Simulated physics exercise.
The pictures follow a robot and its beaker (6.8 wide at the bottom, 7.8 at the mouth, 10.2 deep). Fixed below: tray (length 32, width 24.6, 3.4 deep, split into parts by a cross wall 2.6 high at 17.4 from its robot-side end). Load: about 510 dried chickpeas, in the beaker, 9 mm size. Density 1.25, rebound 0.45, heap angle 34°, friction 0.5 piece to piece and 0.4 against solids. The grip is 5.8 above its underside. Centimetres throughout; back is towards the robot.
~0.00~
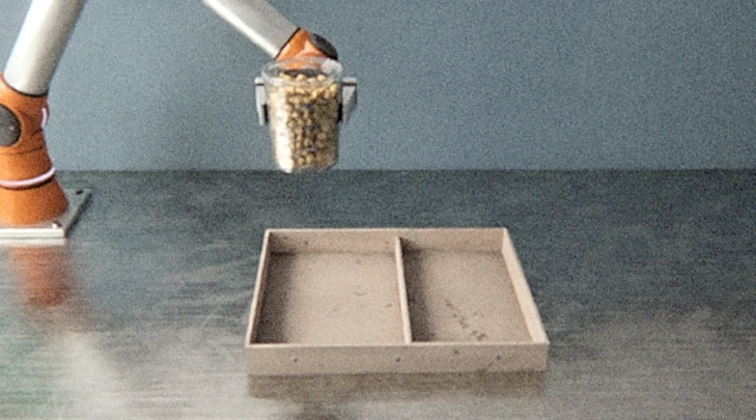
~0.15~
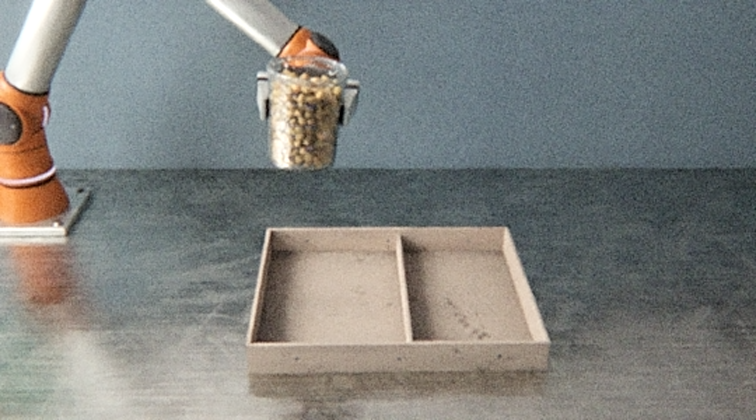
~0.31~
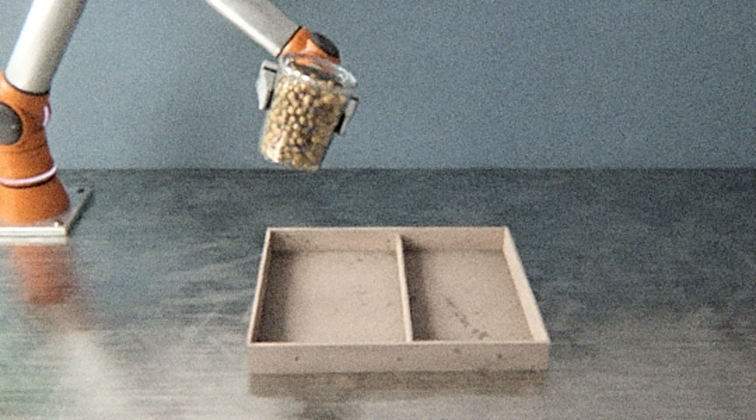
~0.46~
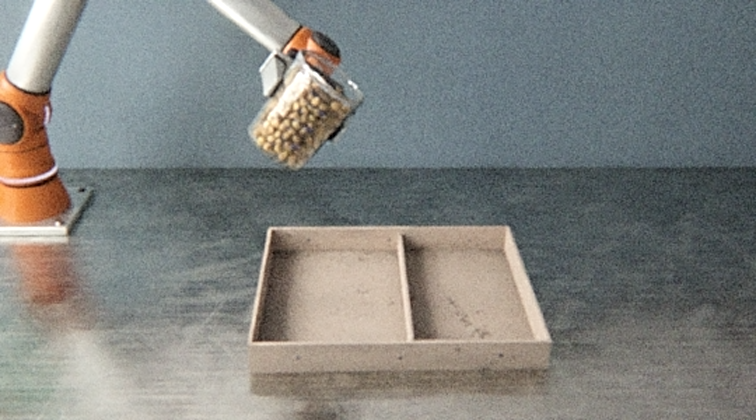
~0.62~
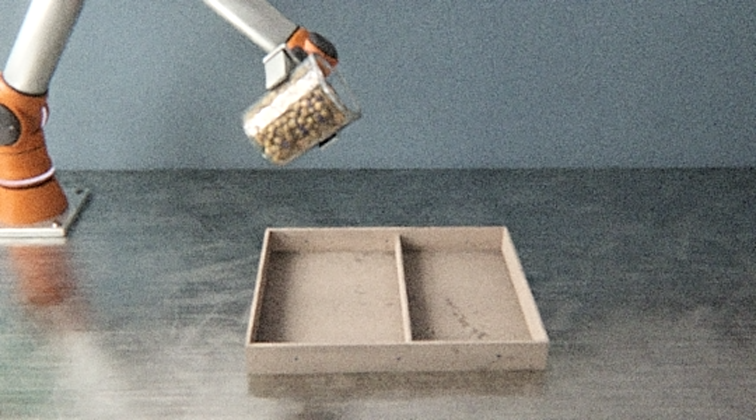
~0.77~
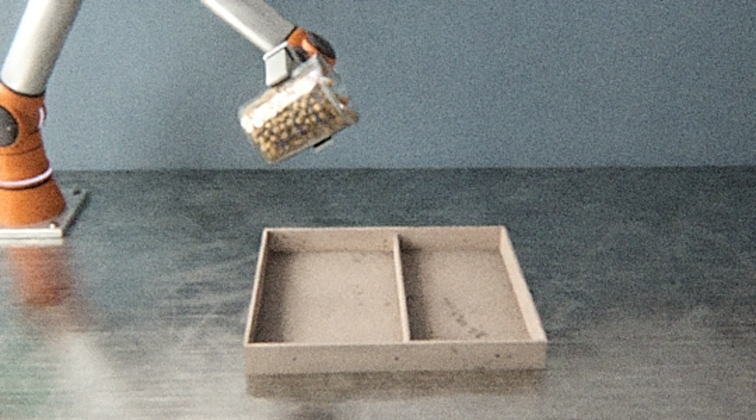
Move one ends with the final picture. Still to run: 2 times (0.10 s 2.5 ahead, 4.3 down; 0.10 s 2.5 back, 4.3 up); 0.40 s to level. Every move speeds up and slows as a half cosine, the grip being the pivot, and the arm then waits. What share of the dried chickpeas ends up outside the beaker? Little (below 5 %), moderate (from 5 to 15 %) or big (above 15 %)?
Answer: Moderate; from 5 to 15 % of the dried chickpeas finish outside the beaker.
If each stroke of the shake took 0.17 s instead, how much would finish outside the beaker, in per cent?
It would be near 0 per cent.
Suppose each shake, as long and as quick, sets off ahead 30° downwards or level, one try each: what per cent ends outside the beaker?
Some 20 and 45 per cent.
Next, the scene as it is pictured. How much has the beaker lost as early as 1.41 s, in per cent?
About 10 per cent by then.
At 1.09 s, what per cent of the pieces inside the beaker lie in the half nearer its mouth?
About 45 per cent.
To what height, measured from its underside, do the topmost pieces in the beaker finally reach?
Some 10.0 cm.
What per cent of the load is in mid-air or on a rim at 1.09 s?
Some 2 per cent.
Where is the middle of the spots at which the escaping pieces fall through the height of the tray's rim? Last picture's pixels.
Around (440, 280).
By 1.09 s, tilted 58° forward, highest piece 25 above the table; 496 in the beaker, 4 in the far-side part, 10 in flight or on a rim.
By 1.41 s, tilted 20° forward, highest piece 29 above the table; 468 in the beaker, 32 in the far-side part, 7 in the robot-side part, 1 on the table or floor, 2 in flight or on a rim.
By 1.77 s, level, highest piece 30 above the table; 468 in the beaker, 30 in the far-side part, 7 in the robot-side part, 5 on the table or floor.
By 2.82 s, level, highest piece 30 above the table; 468 in the beaker, 30 in the far-side part, 7 in the robot-side part, 5 on the table or floor.
Final count, 468 in the beaker, 30 in the far-side part, 7 in the robot-side part, 5 on the table or floor. That is 8 % outside the beaker.
